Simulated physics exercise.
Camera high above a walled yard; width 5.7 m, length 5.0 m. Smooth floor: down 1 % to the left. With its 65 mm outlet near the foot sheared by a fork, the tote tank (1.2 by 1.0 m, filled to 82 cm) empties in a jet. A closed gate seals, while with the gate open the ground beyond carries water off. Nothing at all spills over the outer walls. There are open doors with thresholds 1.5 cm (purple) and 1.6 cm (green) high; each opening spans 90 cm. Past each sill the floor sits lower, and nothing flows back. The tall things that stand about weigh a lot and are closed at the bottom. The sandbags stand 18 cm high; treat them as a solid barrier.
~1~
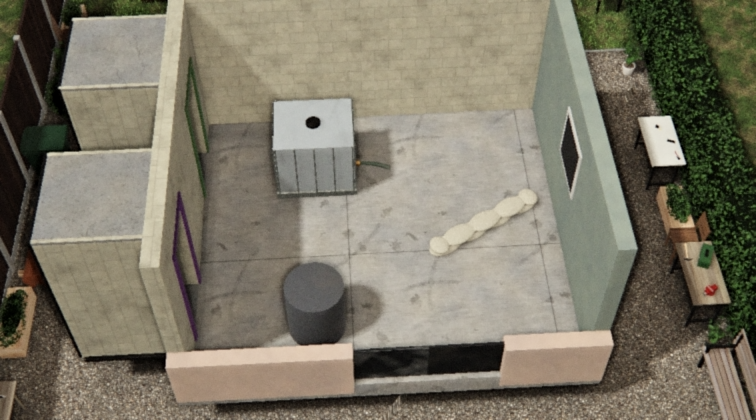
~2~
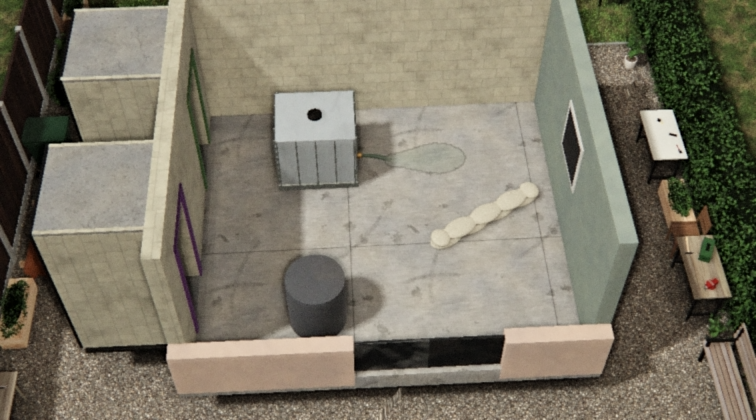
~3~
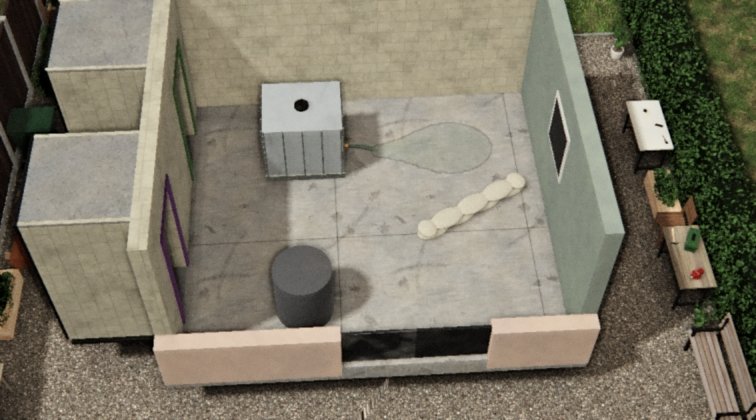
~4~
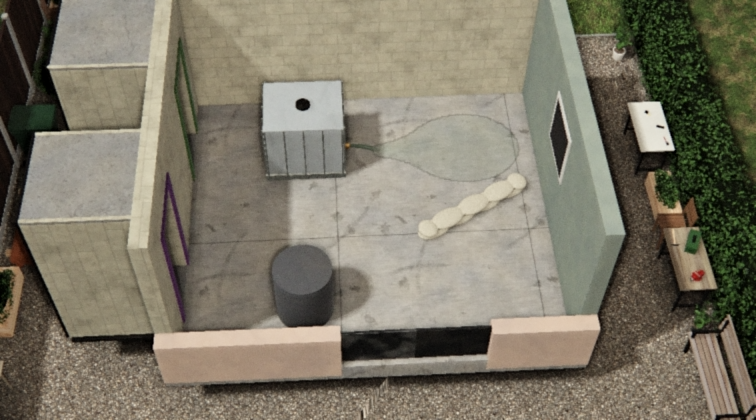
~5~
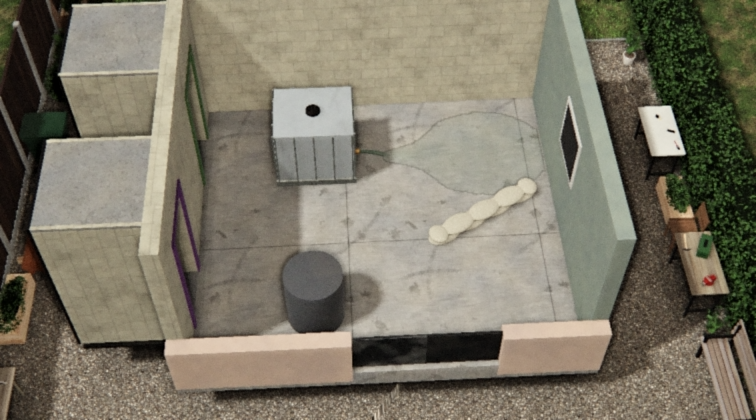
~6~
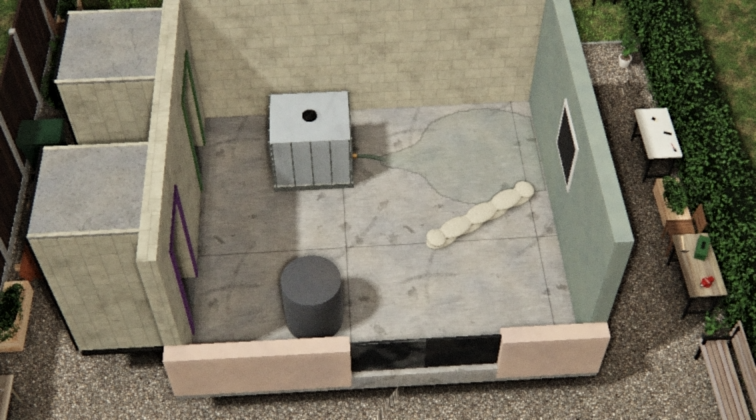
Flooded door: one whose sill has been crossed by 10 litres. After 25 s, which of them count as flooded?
After that time: The purple door is not flooded; the green door is not flooded.
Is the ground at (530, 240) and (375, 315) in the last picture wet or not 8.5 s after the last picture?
Going in order, I'd call them swamped then spared.
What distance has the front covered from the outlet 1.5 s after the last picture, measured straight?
3.4 m.
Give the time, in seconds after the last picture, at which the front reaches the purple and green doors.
Times - purple 21.0 s, green 15.0 s.
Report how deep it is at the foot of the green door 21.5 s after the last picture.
About 1.5 centimetres.
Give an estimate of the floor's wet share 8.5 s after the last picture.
Wet share: Around 35 %.
Then, 1.5 s after the last picture water covers 15 % of the floor and is deepest (2 cm) near (528, 161); purple door not reached, green door not reached.
Then, 4.5 s after the last picture water covers 20 % of the floor and is deepest (2 cm) near (505, 154); purple door not reached, green door not reached.
Then, 8.5 s after the last picture water covers 35 % of the floor and is deepest (3 cm) near (495, 163); purple door not reached, green door not reached.
Then, 12.5 s after the last picture water covers 45 % of the floor and is deepest (3 cm) near (387, 161); purple door not reached, green door not reached.
Then, 21.5 s after the last picture water covers 70 % of the floor and is deepest (3 cm) near (387, 161); purple door 0.89 cm at the sill, 0 L in, green door 1.7 cm at the sill, 0 L in.
